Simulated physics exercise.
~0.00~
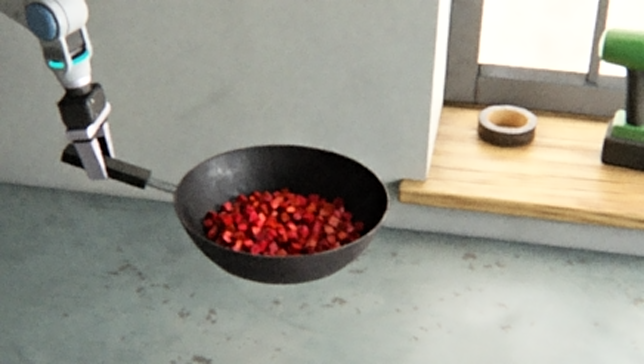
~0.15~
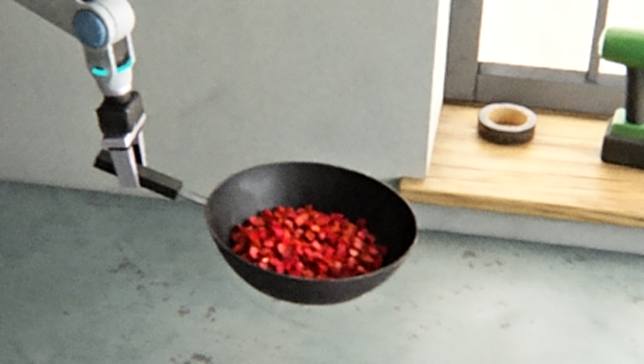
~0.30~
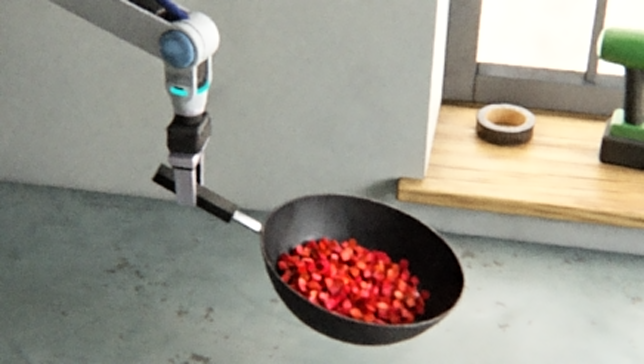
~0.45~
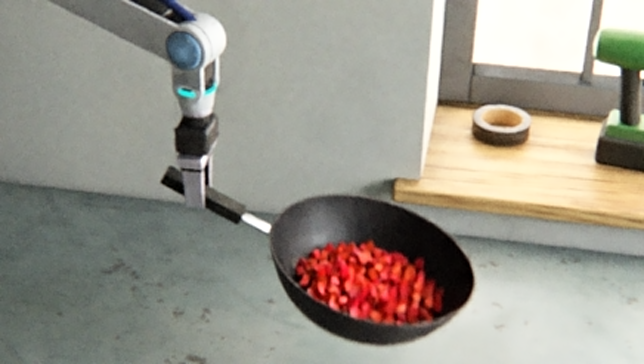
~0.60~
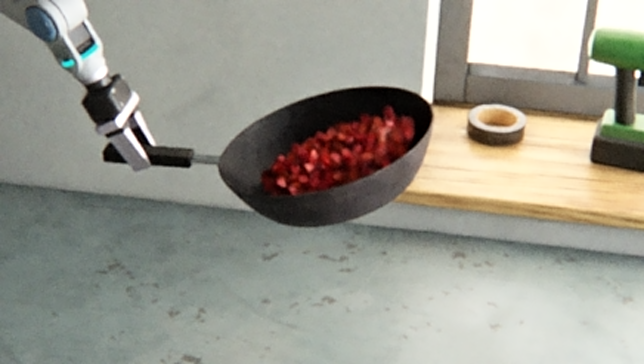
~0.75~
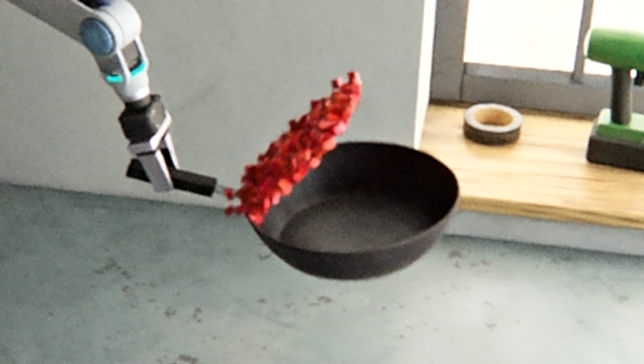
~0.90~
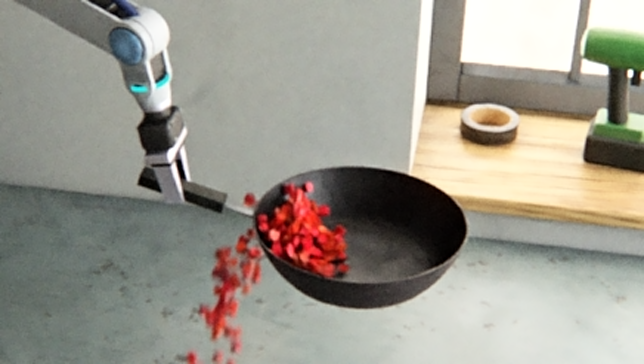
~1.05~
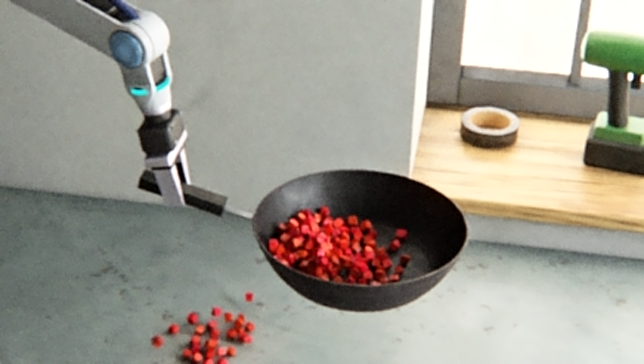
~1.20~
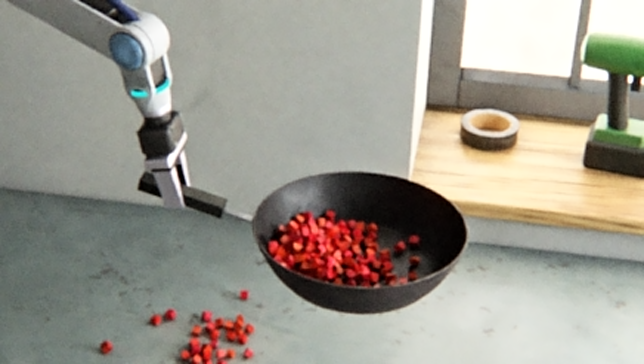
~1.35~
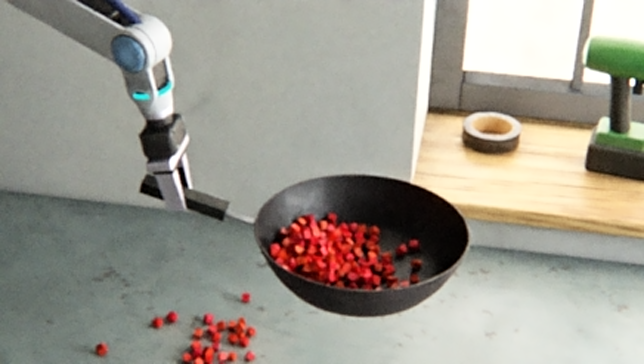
A robot arm carried a dark pan of small red cubes right and downward, then jerked it back up and tossed them; some spilled over the handle side onto the grey surface below, while most landed in the pan, which then stayed still.
